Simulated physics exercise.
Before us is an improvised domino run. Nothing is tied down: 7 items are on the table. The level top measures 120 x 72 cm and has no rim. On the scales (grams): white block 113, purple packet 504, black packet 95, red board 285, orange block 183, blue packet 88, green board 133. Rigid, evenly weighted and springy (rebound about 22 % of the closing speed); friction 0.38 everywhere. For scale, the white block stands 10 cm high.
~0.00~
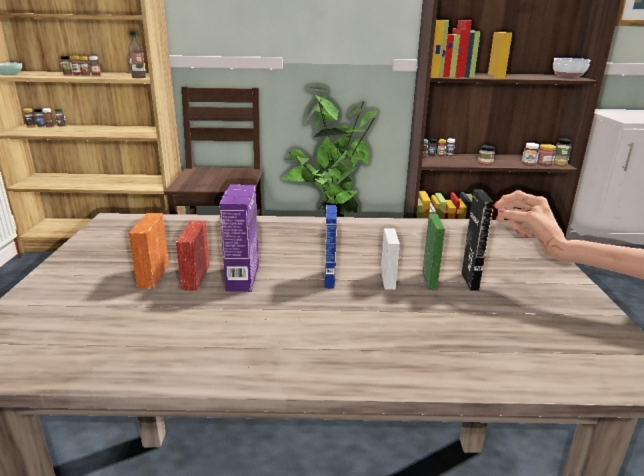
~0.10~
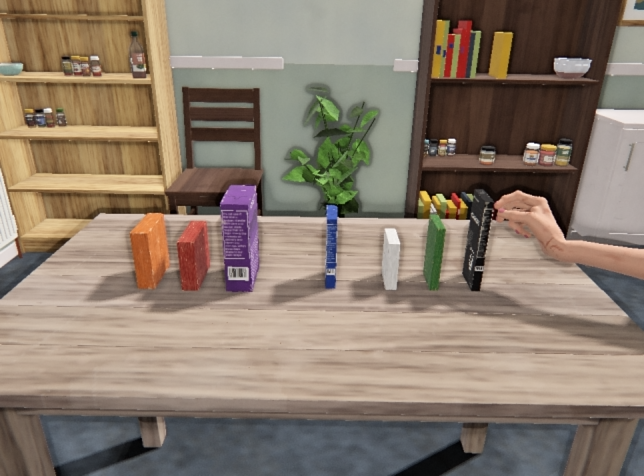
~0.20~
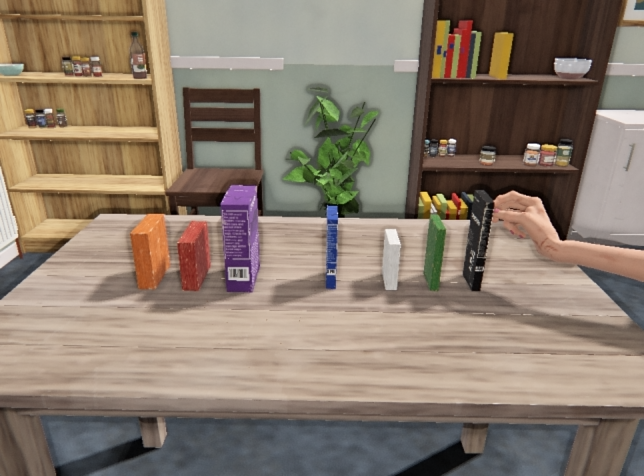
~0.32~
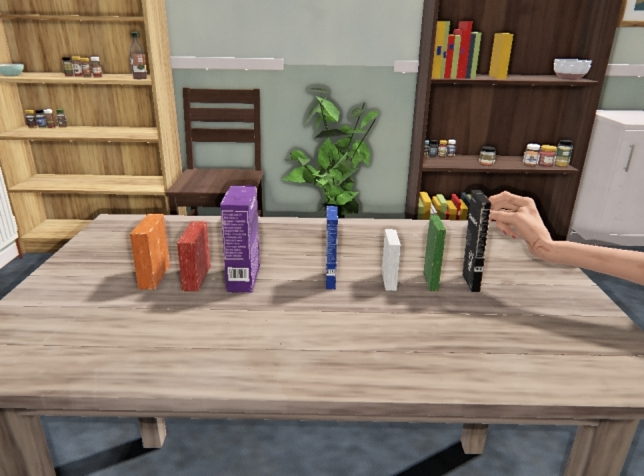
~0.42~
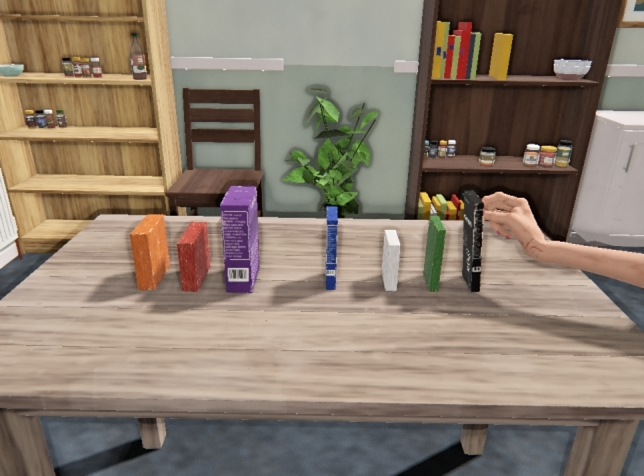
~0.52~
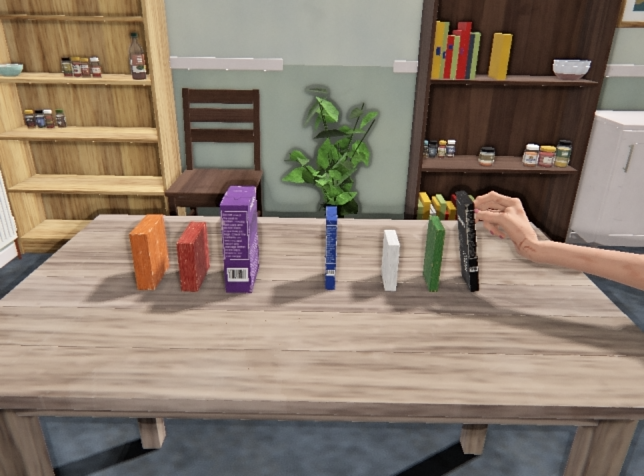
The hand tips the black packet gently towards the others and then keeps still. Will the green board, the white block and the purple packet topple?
The green board falls over, the white block falls over, the purple packet is still upright.
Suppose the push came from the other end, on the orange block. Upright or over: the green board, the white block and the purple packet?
The green board is still upright; the white block stays upright; the purple packet stays upright.
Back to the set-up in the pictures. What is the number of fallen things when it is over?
In all, 4.
After 0.92 s, black packet 57° over; green board 45° off upright near (406, 259); white block 28° off upright near (378, 260).
After 1.12 s, black packet 77° over; green board 75° off upright near (390, 271); white block on its side near (355, 276); blue packet 10° off upright.
In the end (2.4 s), toppled on the table, white block, blue packet and green board; the other 2 under 5 cm from the start. At the end, from the last picture's camera, green board near (390, 271), white block near (355, 276).
